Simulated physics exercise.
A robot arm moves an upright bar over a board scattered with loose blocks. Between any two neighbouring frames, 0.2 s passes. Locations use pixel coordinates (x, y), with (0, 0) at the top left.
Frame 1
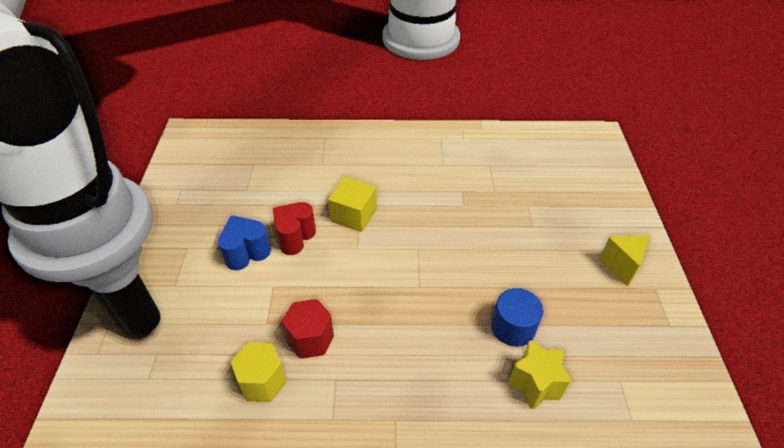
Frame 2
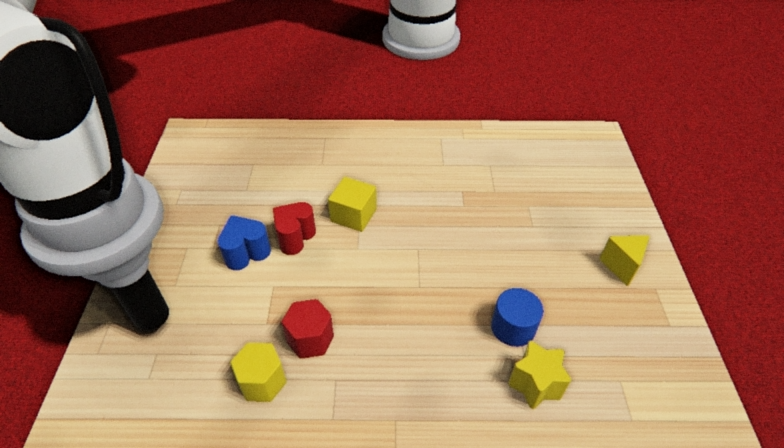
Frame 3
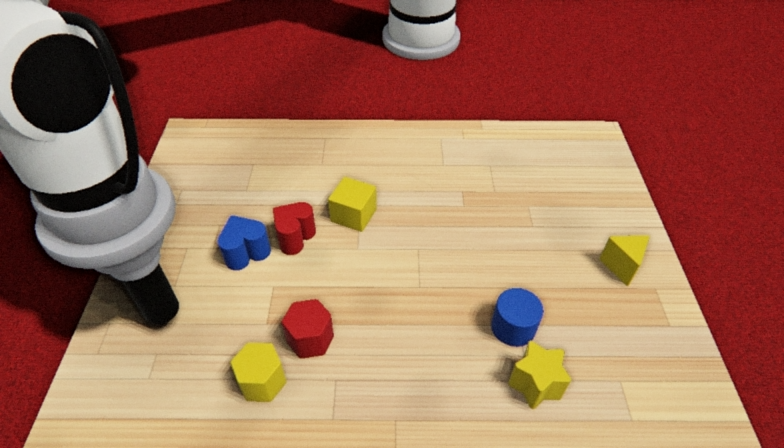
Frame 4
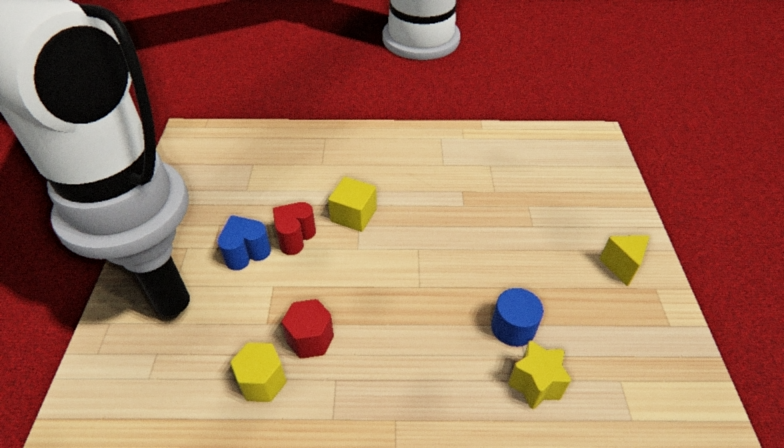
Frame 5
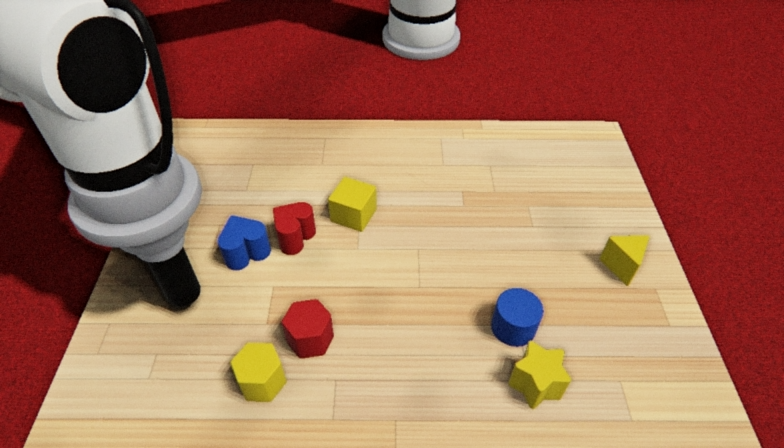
A pale wooden board lies on a red surface, seen from above at an angle by a still camera. Blue and red hearts sit left of a yellow cube, with red and yellow hexagons below, and a blue cylinder, yellow star and yellow triangle on the right. At the left, a white robot arm moves its black bar slightly rightward and up the view, while the blocks stay still.
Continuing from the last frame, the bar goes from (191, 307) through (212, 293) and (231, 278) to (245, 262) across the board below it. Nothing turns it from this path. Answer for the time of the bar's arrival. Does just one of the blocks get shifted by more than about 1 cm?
Yes, that is how it ends up.
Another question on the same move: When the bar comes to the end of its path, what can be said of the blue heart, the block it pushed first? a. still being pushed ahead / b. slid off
My answer is option a.
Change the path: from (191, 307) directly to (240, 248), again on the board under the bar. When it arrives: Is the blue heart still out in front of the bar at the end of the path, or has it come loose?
I think the bar keeps pushing the blue heart along right to the end.
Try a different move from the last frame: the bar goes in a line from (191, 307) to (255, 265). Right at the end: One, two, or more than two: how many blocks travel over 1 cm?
The push moves one block more than 1 cm.
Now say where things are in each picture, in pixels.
In the first frame, lower end of the bar (144, 322), tops of blocks, blue heart (240, 231), red heart (291, 215).
In the second frame, bar (153, 317), blocks as before.
In the third frame, bar (163, 311), blocks as before.
In the fourth frame, bar (174, 303), blocks as before.
In the fifth frame, bar (185, 294), blue heart (240, 231), red heart (291, 215).
On the path given first. Halfway along, bar (219, 272); nothing pushed yet.
At the end, bar (241, 249); blue heart (253, 211); red heart (294, 213).
